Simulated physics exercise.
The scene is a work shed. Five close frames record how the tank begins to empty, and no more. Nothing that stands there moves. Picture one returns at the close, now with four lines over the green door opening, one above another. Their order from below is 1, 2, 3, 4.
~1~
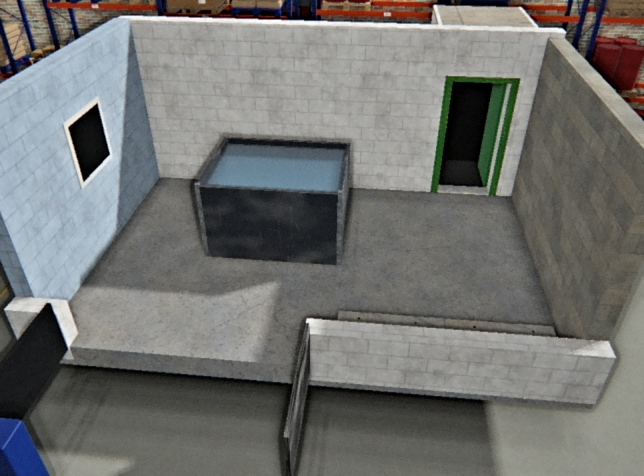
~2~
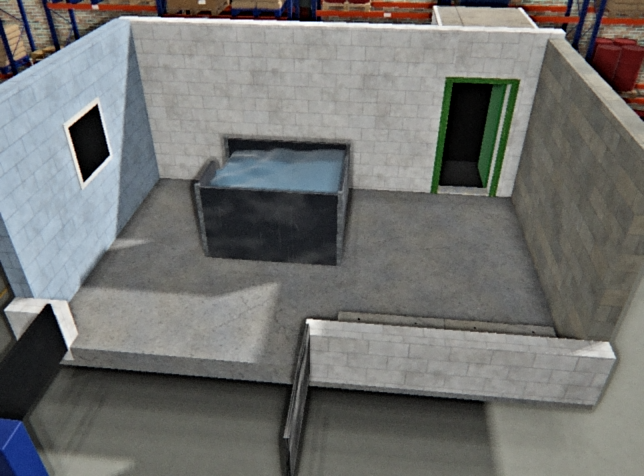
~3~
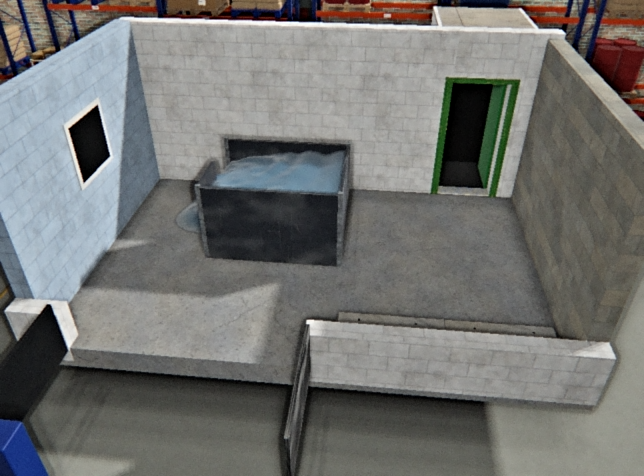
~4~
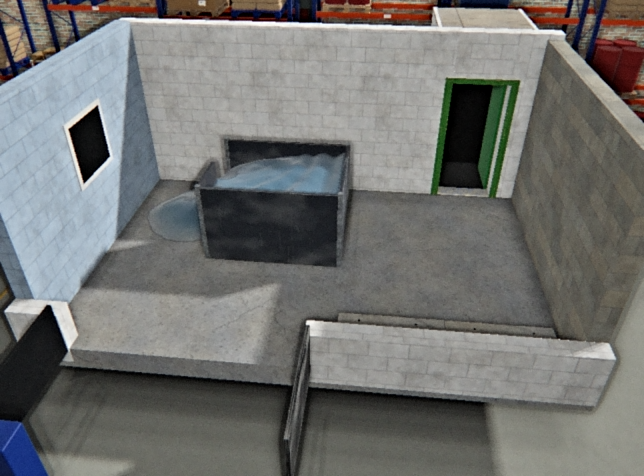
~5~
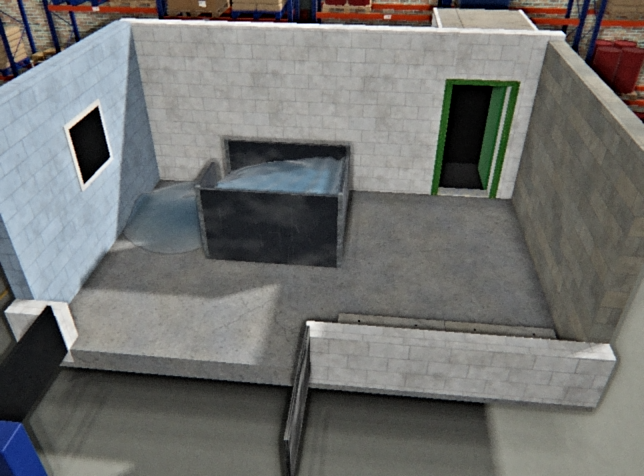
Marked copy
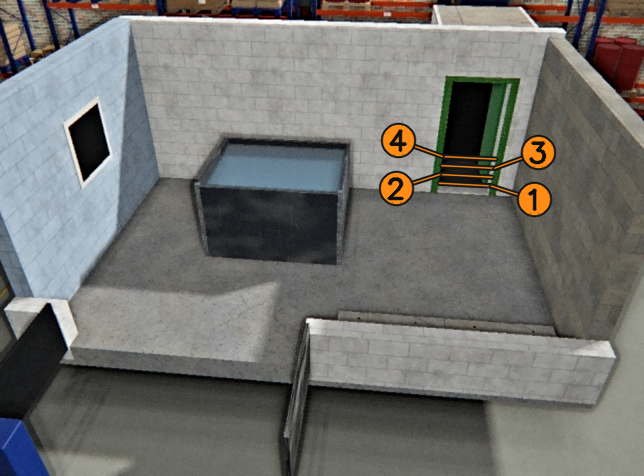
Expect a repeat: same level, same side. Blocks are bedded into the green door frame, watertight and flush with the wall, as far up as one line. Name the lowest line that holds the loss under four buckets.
Line 1.
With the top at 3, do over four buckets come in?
No, not at all.
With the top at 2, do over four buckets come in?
No.
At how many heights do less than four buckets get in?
All of them.
On the marked copy, 1 at (464, 184); 2 at (466, 175); 3 at (467, 166); 4 at (469, 157); from the bottom up 1, 2, 3, 4.
For line 1, a splash gets over, under a bucket.
For line 2, nothing gets over.
For line 3, nothing gets over.
For line 4, nothing gets over.
